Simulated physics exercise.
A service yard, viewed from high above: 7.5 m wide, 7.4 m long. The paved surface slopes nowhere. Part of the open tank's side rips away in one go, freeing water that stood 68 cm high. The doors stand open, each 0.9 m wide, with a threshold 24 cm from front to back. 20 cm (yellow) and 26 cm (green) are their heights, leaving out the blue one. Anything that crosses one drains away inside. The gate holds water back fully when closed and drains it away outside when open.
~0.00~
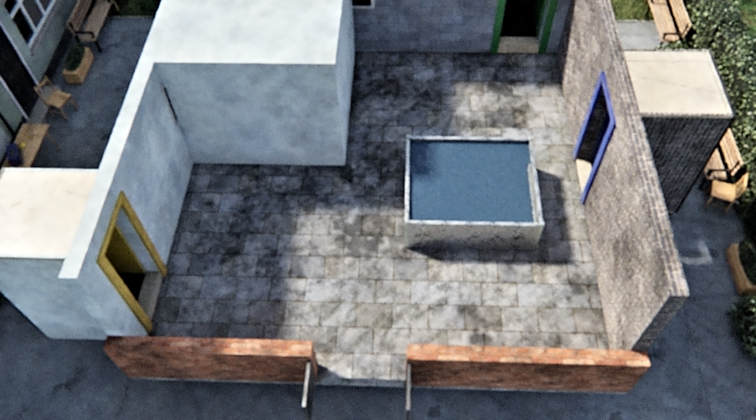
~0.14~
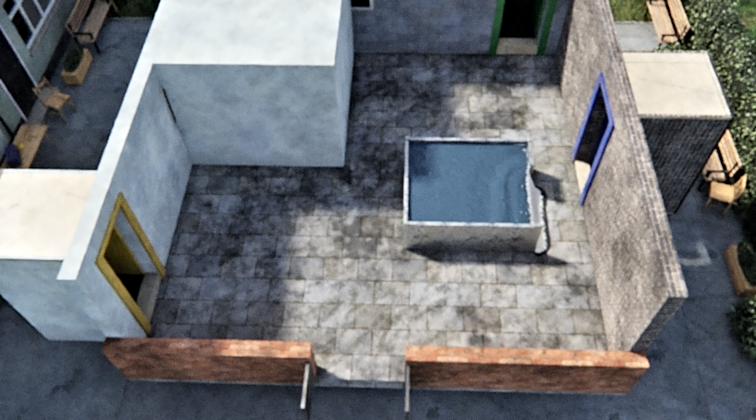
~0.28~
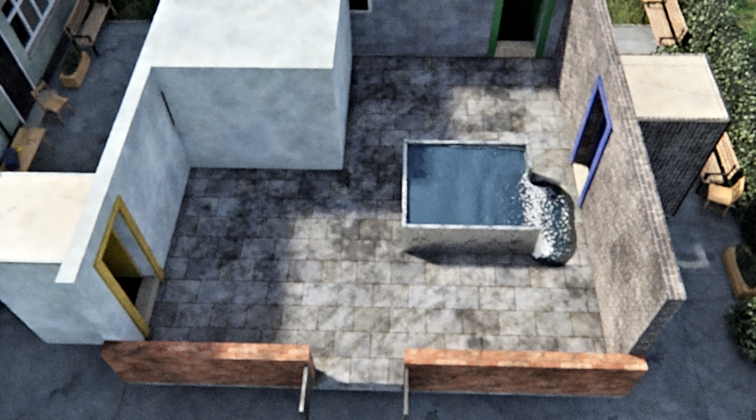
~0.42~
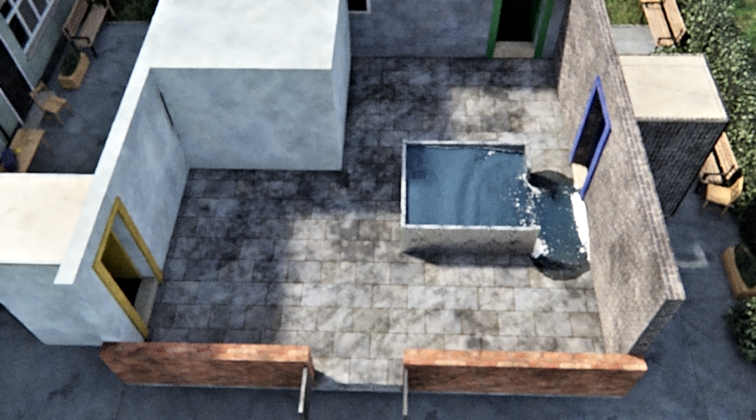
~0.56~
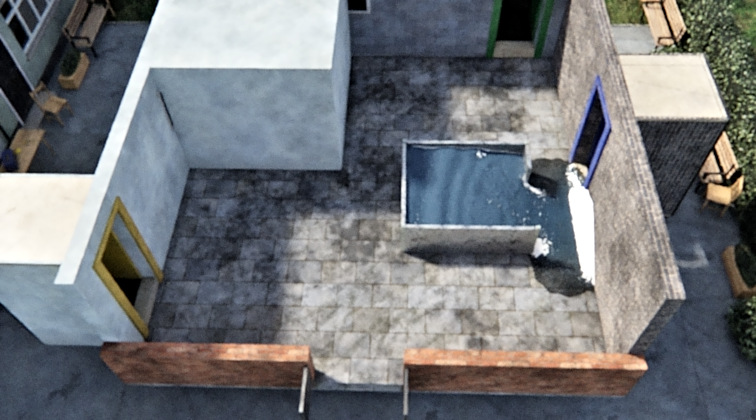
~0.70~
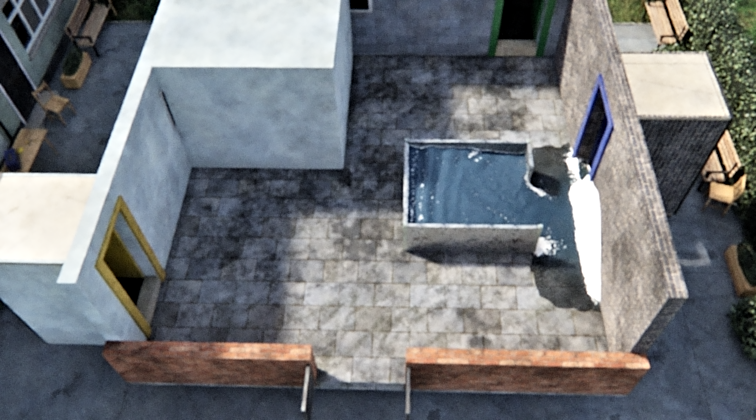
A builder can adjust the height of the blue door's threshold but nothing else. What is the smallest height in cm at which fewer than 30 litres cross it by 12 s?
About 27 cm.
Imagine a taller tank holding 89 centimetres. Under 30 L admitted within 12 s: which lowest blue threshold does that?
Then a height close to 38 cm.
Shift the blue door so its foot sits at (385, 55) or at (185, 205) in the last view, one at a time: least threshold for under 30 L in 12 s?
7.5 and 6.5 cm.
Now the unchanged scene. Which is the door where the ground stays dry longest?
Last comes the yellow one.
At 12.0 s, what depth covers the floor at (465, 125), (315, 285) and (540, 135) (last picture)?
Depth: About 2, 5, 3 cm.
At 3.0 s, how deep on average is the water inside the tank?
About 26 cm.
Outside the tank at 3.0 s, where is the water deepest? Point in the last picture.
Look close to (607, 373).
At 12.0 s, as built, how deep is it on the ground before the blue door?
Depth: Near 5.0 cm.
After 1.4 s water covers 10 % of the floor, deepest (52 cm) near (581, 230); 25 cm at the blue door, 68 litres in over its 8 cm threshold.
After 3.0 s water covers 40 % of the floor, deepest (34 cm) near (607, 373); 18 cm at the blue door, 198 litres in over its 8 cm threshold.
After 12.0 s water covers 100 % of the floor, deepest (12 cm) near (275, 365); 5 cm at the blue door, 279 litres in over its 8 cm threshold.
At the blue door as built, the water arrived by 0.5 s and peaked near 25 cm at 1.4 s.
With a threshold of 22.5 cm, 58 litres would have come in within the 12 s; with 30.5 cm, 18 litres. So under 30 litres takes about 27 cm.
